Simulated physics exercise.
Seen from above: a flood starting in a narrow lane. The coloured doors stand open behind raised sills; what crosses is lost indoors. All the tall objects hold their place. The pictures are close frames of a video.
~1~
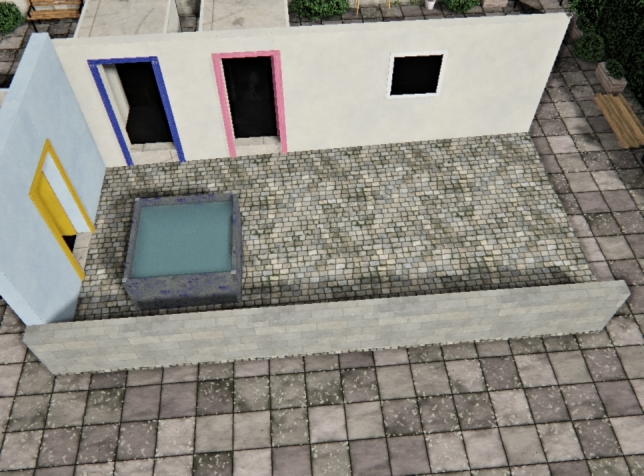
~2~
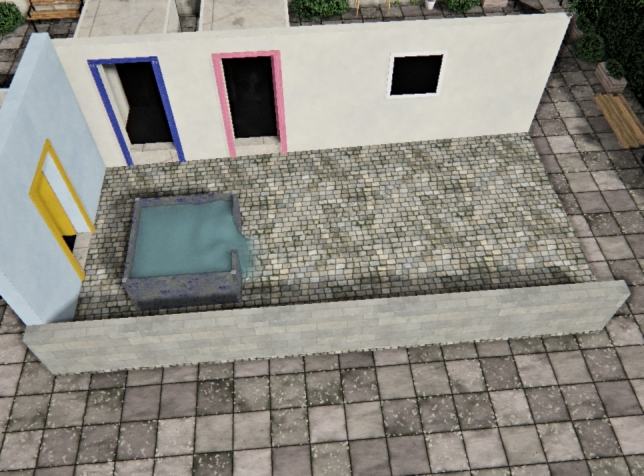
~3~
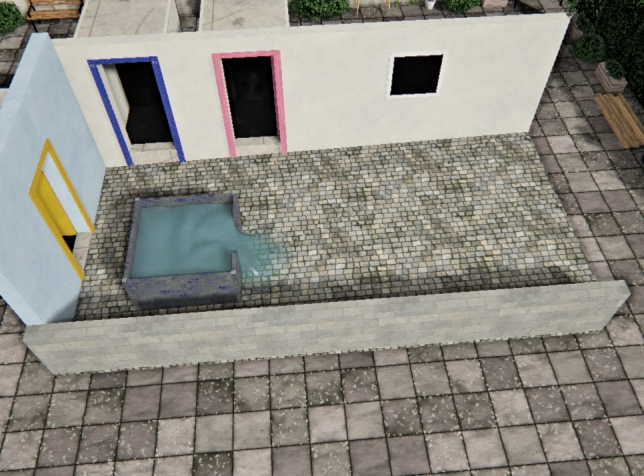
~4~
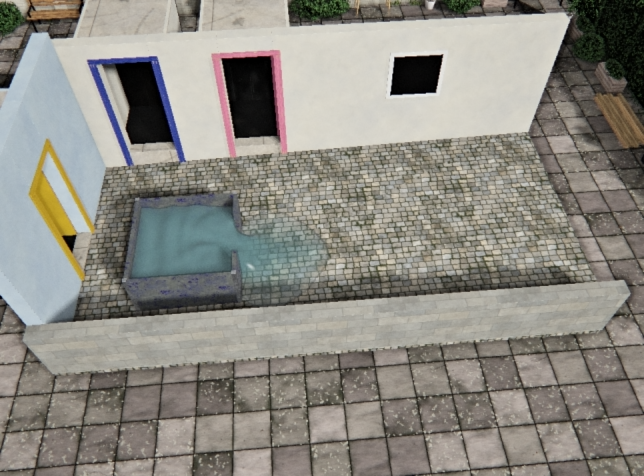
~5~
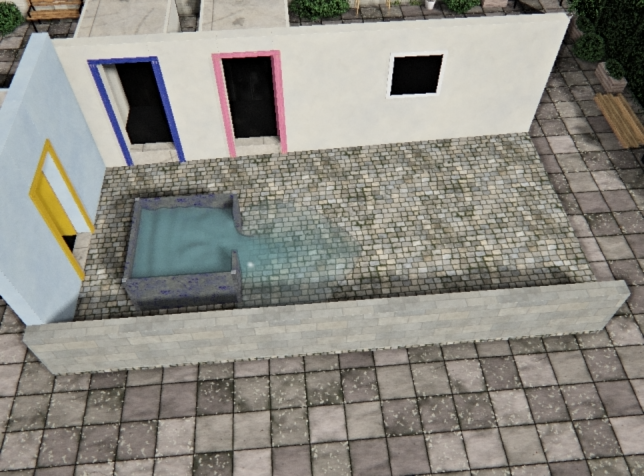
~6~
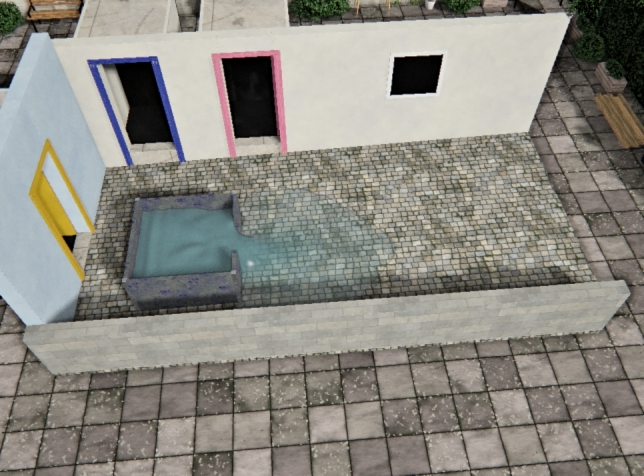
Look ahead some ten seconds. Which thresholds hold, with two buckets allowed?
One by one: The yellow door stays under that; the pink door stays under that; the blue door stays under that.
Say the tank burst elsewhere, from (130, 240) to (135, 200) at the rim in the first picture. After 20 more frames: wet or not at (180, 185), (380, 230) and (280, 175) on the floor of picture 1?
One after the other: Awash, no water, under water.
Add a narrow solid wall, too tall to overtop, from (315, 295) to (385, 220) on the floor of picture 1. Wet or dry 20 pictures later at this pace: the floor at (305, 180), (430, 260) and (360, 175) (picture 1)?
One after the other: Covered, flooded, covered.
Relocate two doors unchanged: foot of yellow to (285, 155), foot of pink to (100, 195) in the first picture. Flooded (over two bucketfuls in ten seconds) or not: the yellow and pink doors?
Then: Yellow door is under, pink door stays under.
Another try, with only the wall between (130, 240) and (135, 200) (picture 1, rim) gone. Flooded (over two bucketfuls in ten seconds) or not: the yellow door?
Then: The yellow door passes that mark.
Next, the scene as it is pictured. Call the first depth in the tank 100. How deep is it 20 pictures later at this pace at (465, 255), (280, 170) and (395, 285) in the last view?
In turn 6, 2 and 6 in a hundred.
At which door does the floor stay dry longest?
I say the yellow one.
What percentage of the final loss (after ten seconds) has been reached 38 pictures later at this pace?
Close to 85 %.
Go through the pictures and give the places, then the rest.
Still water in the water tank at (184, 238), in the first picture.
The front is at (251, 240), out from the gap at (237, 253), in the second picture.
Water pours out at (237, 253) and has run to (285, 245), in the third picture.
The front is at (324, 249), out from the gap at (237, 254), in the fourth picture.
Water pours out at (237, 253) and has run to (355, 244), in the fifth picture.
The front is at (390, 246), out from the gap at (237, 253), in the sixth picture.
A moment on, water covers 40 % of the floor; the yellow door not reached, the pink door not reached, the blue door not reached.
Next, water covers 65 % of the floor; the yellow door not reached, the pink door wet at the sill, nothing in, the blue door not reached.
Then, water covers 70 % of the floor; the yellow door not reached, the pink door wet at the sill, nothing in, the blue door not reached.
Later, water covers 80 % of the floor; the yellow door not reached, the pink door wet at the sill, nothing in, the blue door wet at the sill, nothing in.
In the end, water covers 85 % of the floor; the yellow door wet at the sill, nothing in, the pink door wet at the sill, nothing in, the blue door wet at the sill, nothing in.
